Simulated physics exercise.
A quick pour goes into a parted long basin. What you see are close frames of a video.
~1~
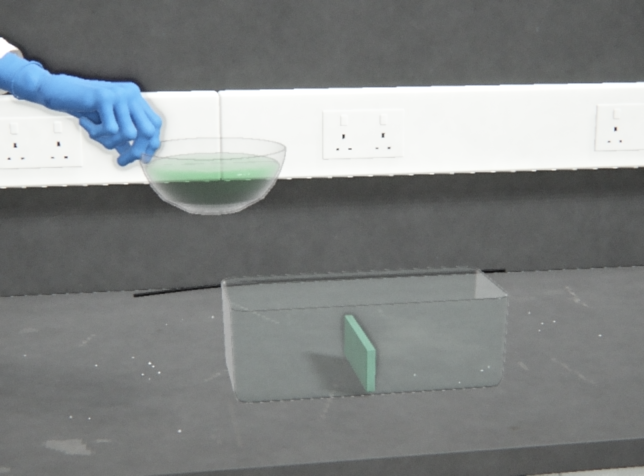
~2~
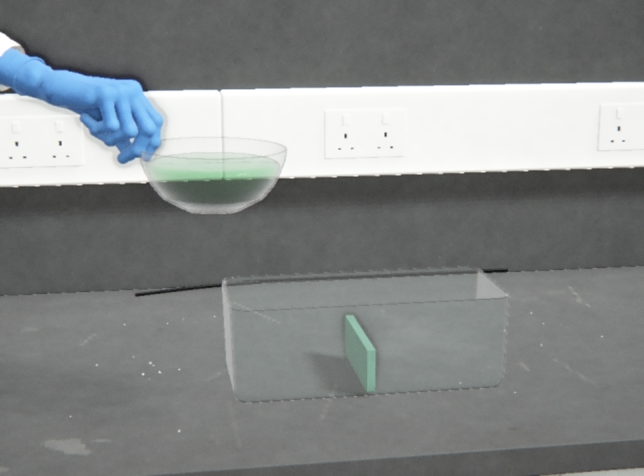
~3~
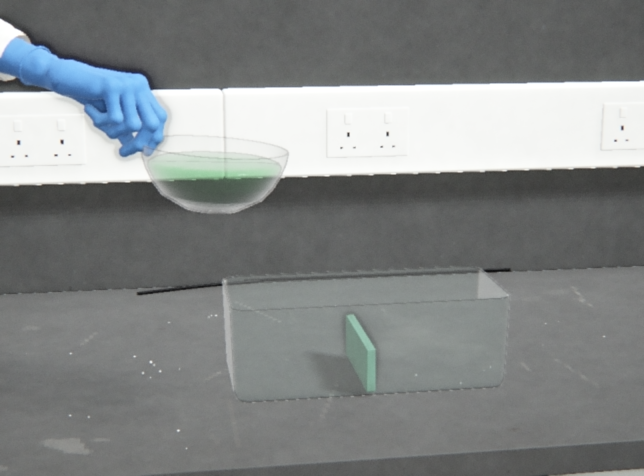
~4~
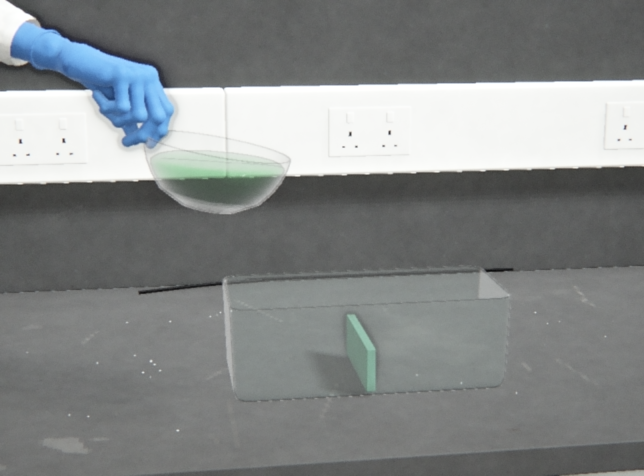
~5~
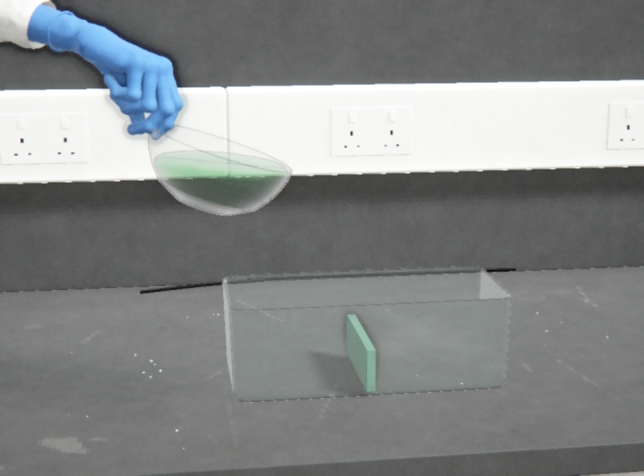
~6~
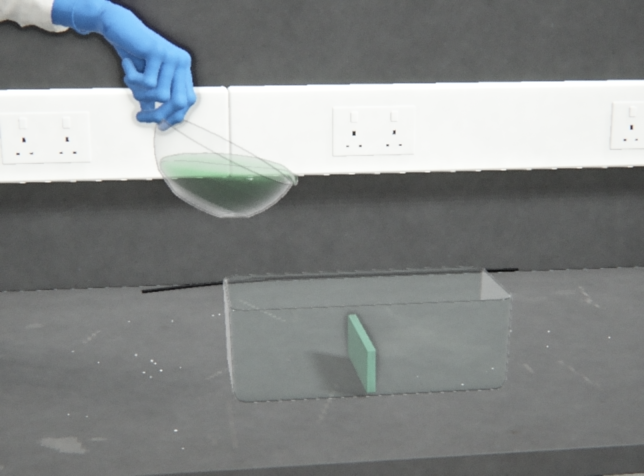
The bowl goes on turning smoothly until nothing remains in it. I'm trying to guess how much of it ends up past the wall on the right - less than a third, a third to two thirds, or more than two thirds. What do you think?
I reckon what ends right of the wall does not reach a third.
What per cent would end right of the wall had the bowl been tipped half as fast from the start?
Some 15 per cent.
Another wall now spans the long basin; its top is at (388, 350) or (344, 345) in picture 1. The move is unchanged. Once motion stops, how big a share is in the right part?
About 25 % for the first and about 35 % for the second.
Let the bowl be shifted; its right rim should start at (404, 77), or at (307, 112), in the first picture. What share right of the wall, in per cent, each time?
80 % and 50 %.
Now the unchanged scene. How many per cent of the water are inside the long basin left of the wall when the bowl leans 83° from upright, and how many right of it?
Left: Roughly 40 %; right: Roughly 0 %.
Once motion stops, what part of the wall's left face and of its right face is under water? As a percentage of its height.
I'd say about 50 for the left and about 0 for the right.
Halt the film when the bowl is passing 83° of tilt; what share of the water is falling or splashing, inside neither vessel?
Estimate: 40 per cent, roughly.
A moment on, the tilt is 83° and 18 per cent is still to pour, 38 is left of the wall and 2 right of it.
Next, the tilt is 97° and 0 per cent is still to pour, 86 is left of the wall and 4 right of it.
Then the tilt is 97° and 0 per cent is still to pour, 85 is left of the wall and 8 right of it.
Later the tilt is 97° and 0 per cent is still to pour, 85 is left of the wall and 8 right of it.
Finally, 85 per cent lies left of the wall, 9 right of it and 7 outside.
